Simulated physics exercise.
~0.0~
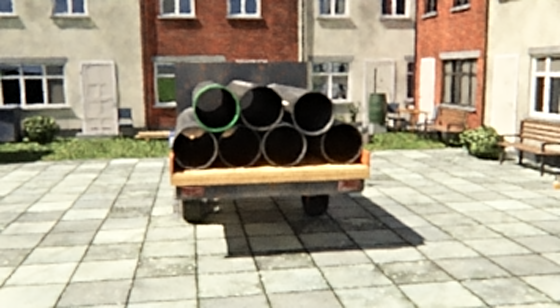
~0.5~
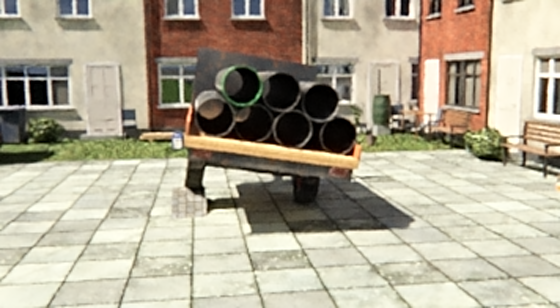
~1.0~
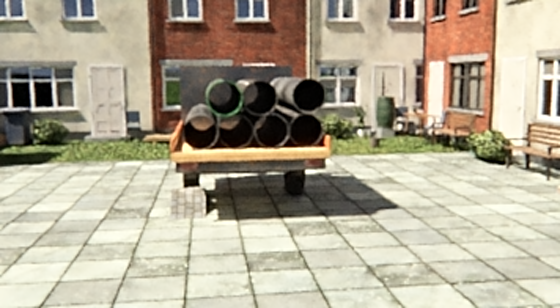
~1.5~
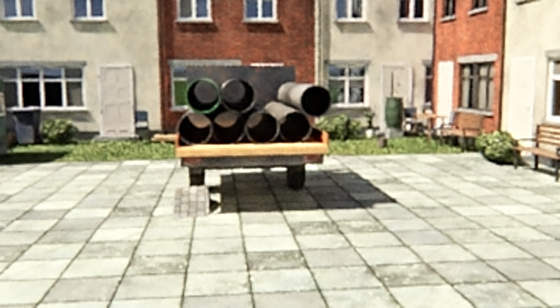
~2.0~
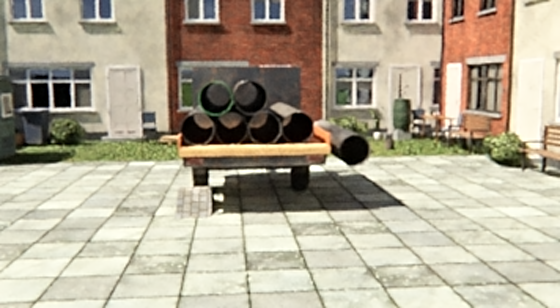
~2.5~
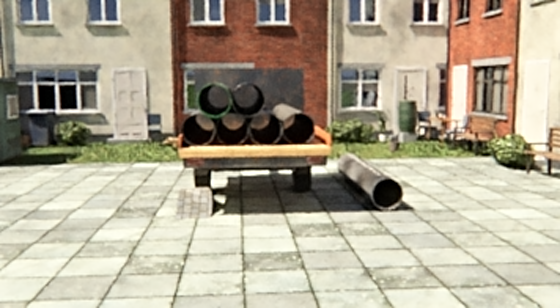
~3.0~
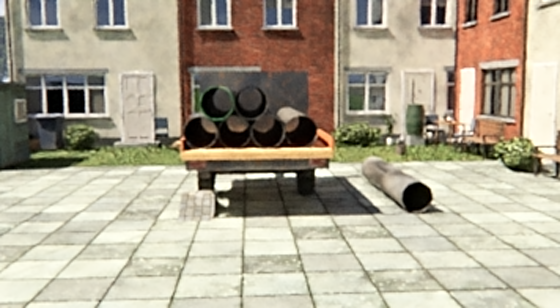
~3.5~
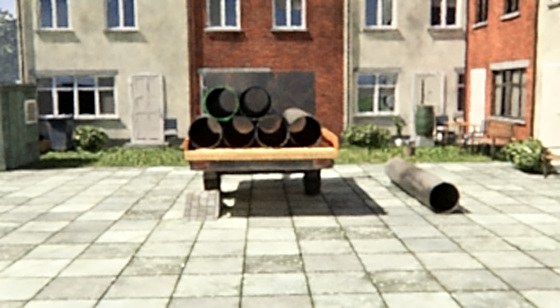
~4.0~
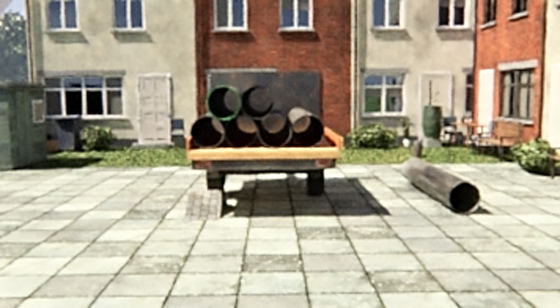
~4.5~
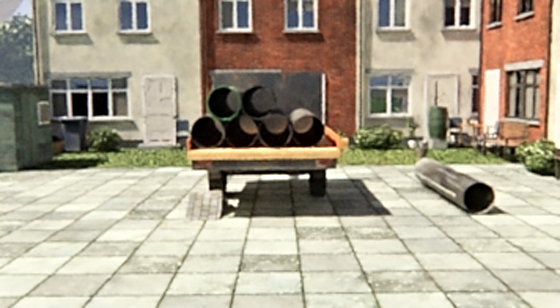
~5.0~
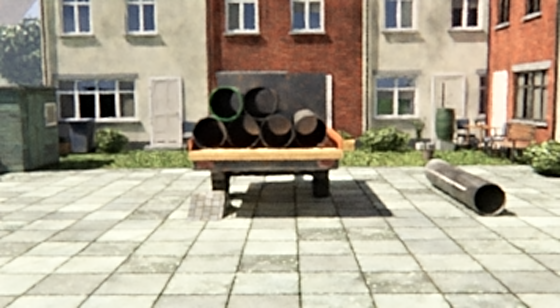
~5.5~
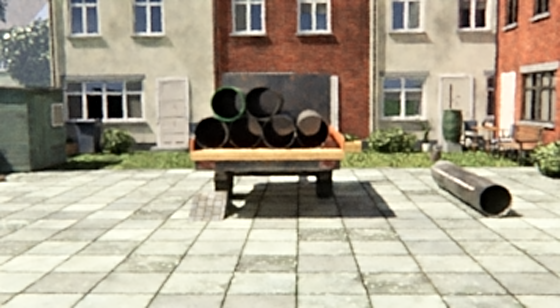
In a sunny paved courtyard before cream and red-brick houses, seen from behind a flat trailer by a slowly drifting camera, seven wide pipes lie stacked on an orange-edged deck. All are dark except one green-rimmed pipe on the upper left. The trailer's left side lifts sharply, tilting the load to the right, then drops level again. An upper pipe on the right rolls outward, goes over the right side and lands on the paving. It rolls a little farther right and comes to rest, while the green pipe stays up on the others on the deck.
